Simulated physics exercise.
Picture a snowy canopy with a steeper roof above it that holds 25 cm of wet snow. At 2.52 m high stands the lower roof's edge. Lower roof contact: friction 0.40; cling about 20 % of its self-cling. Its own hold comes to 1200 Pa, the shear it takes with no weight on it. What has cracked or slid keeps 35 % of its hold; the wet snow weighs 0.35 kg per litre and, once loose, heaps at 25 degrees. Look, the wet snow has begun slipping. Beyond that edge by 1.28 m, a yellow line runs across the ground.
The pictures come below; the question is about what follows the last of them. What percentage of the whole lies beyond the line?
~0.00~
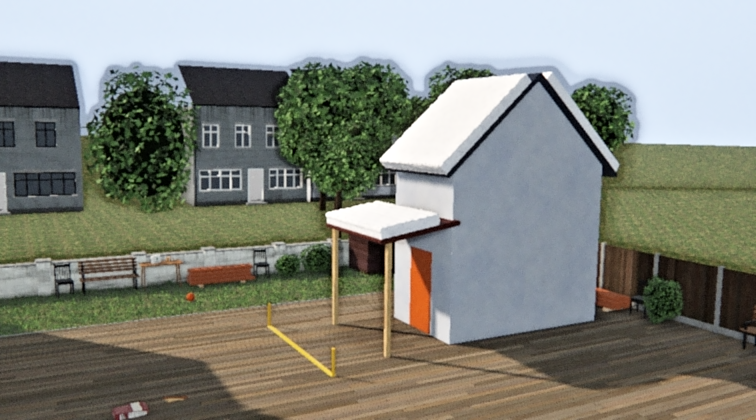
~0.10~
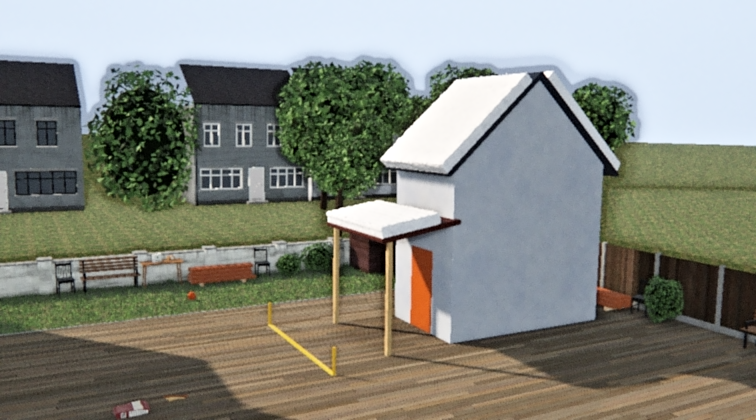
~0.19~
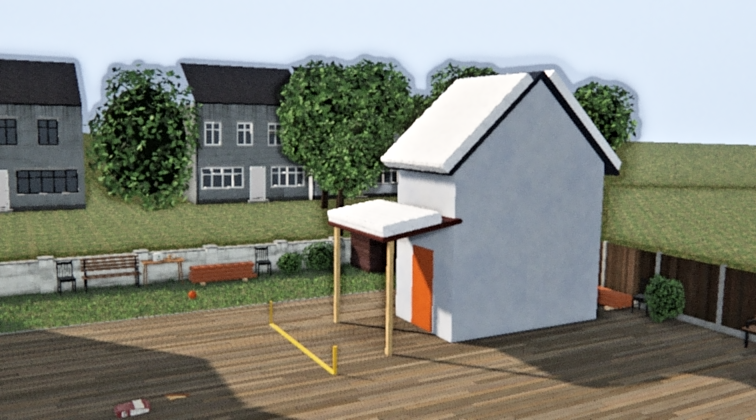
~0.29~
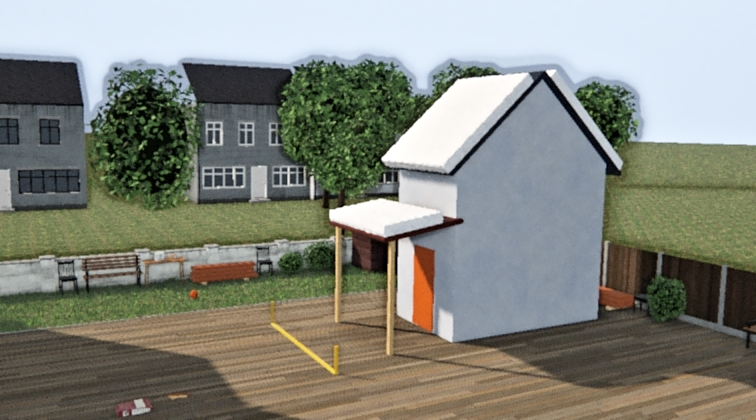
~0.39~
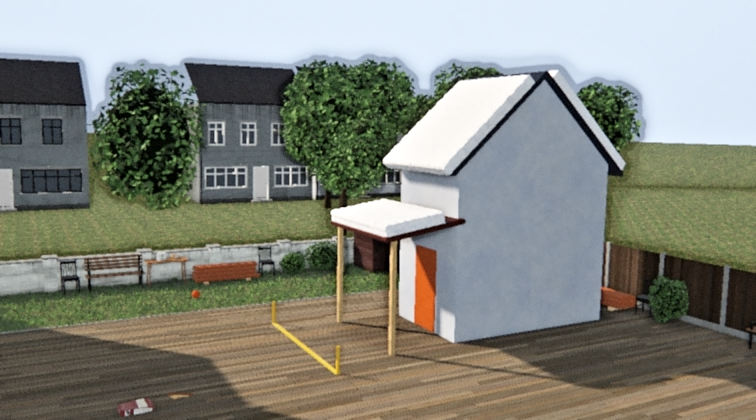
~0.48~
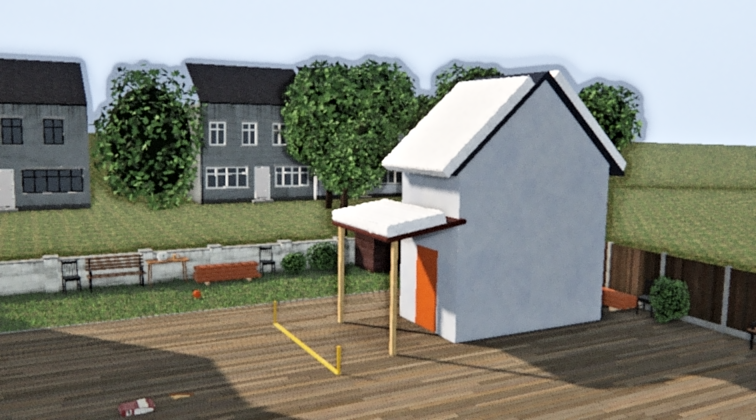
About 1 %.
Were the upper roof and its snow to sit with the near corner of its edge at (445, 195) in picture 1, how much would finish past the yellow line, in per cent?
0 %.
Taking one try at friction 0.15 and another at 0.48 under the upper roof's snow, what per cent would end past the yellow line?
35 %, then 10 %.
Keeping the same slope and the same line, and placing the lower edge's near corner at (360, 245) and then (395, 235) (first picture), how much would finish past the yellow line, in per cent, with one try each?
0 %, then 2 %.
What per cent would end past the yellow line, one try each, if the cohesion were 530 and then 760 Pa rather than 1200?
In turn about 20 %, 8 %.
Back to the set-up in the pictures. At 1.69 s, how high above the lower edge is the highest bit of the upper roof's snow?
Snow top above lower edge: Approx. 2.1 m.
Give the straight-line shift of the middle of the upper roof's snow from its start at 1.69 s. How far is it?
2.0 m.
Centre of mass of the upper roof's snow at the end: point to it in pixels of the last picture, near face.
The middle sits at about (414, 244).
After 1.04 s, none is below the lower edge and 0 % is past the line.
After 1.69 s, none is below the lower edge and 0 % is past the line.
After 2.35 s, none is below the lower edge and 0 % is past the line.
After 3.00 s, 14 % is below the lower edge and 0 % is past the line.
After 4.00 s, at the end, 21 % is below the lower edge and 1 % is past the line.
